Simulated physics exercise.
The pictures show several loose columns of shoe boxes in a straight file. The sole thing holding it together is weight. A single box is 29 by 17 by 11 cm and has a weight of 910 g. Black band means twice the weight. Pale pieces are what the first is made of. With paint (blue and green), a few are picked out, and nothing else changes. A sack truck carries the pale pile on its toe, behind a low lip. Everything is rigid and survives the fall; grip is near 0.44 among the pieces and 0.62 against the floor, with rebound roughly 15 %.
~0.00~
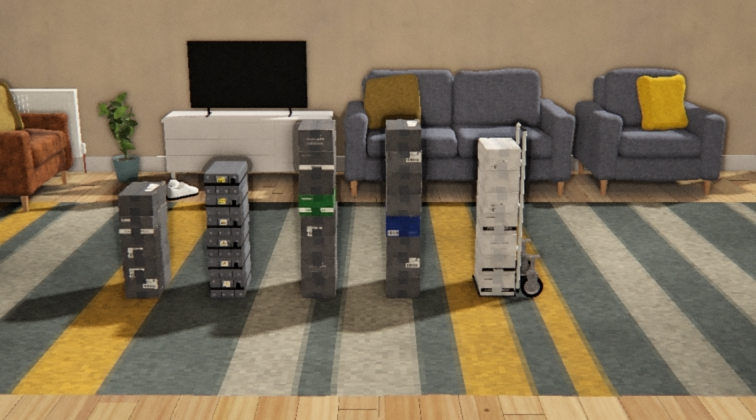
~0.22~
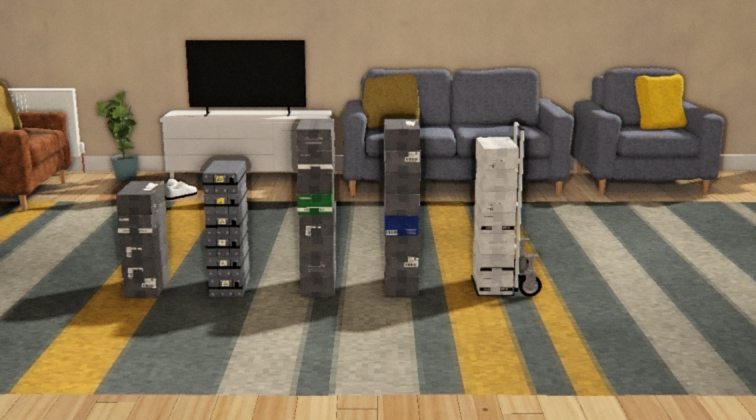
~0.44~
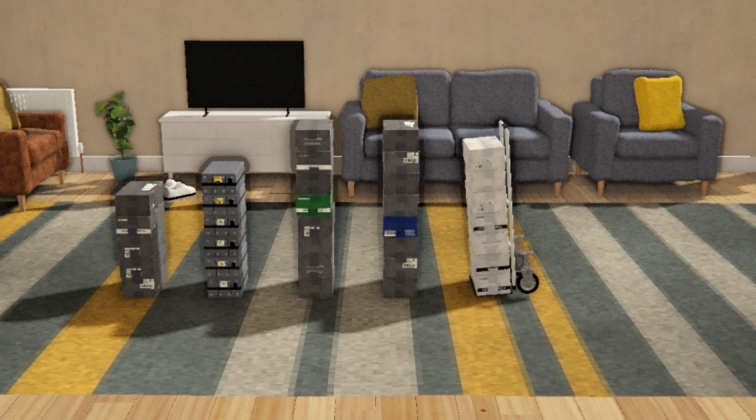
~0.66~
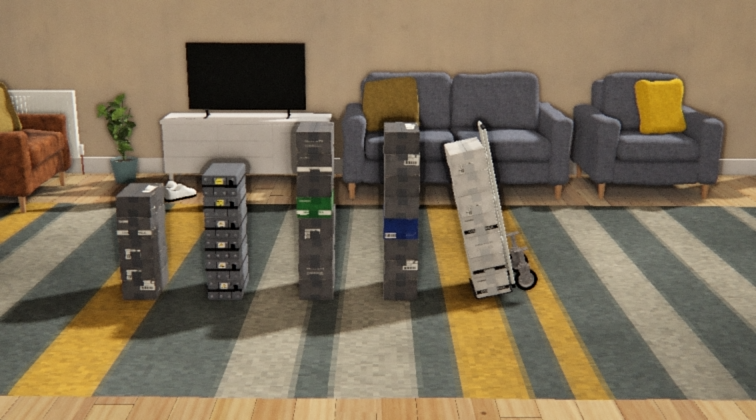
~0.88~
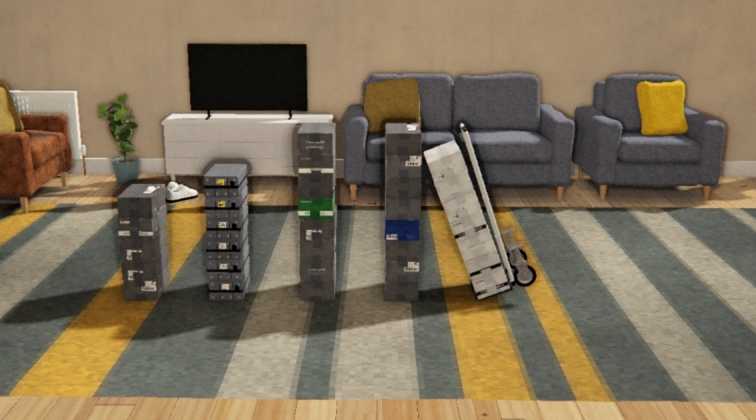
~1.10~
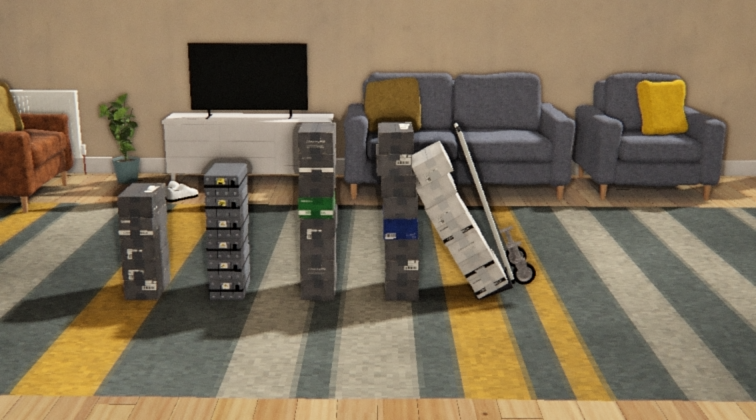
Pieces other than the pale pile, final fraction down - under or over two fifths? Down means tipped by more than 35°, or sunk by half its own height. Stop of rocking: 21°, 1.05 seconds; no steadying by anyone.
Over.
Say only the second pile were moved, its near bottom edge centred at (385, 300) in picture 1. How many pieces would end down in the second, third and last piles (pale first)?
Then, pile by pile: Second 8, third 8, last 5.
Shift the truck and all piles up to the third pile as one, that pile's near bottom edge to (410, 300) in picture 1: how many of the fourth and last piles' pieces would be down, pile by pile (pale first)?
Down per pile: Fourth 6; last 5.
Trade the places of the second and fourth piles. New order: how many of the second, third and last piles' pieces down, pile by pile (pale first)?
Count of fallen pieces - second: 0; third: 0; last: 0.
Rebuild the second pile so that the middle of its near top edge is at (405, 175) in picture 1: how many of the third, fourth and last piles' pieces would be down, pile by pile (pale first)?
Pile by pile that makes third 8, fourth 6, last 5.
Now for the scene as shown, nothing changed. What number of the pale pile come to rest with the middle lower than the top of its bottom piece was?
3.
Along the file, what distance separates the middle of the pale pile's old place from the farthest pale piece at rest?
75 cm.
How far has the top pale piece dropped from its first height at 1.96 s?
About 25 cm.
After 1.96 s, 7 of the pale pile down; 2 of the 27 other boxes down; blue box 32° from how it stood, 47 mm lower; green box 11° from how it stood.
After 2.66 s, 7 of the pale pile down; 21 of the 27 other boxes down; blue box 48° from how it stood, 15 cm lower; green box 23° from how it stood, 19 cm lower.
In the end (4.0 s), 7 of the pale pile down; 25 of the 27 other boxes down; blue box 48° from how it stood, 15 cm lower; green box 40° from how it stood, 25 cm lower. That is 93 per cent. From the last view, middles, blue box near (326, 249), green box near (192, 247).
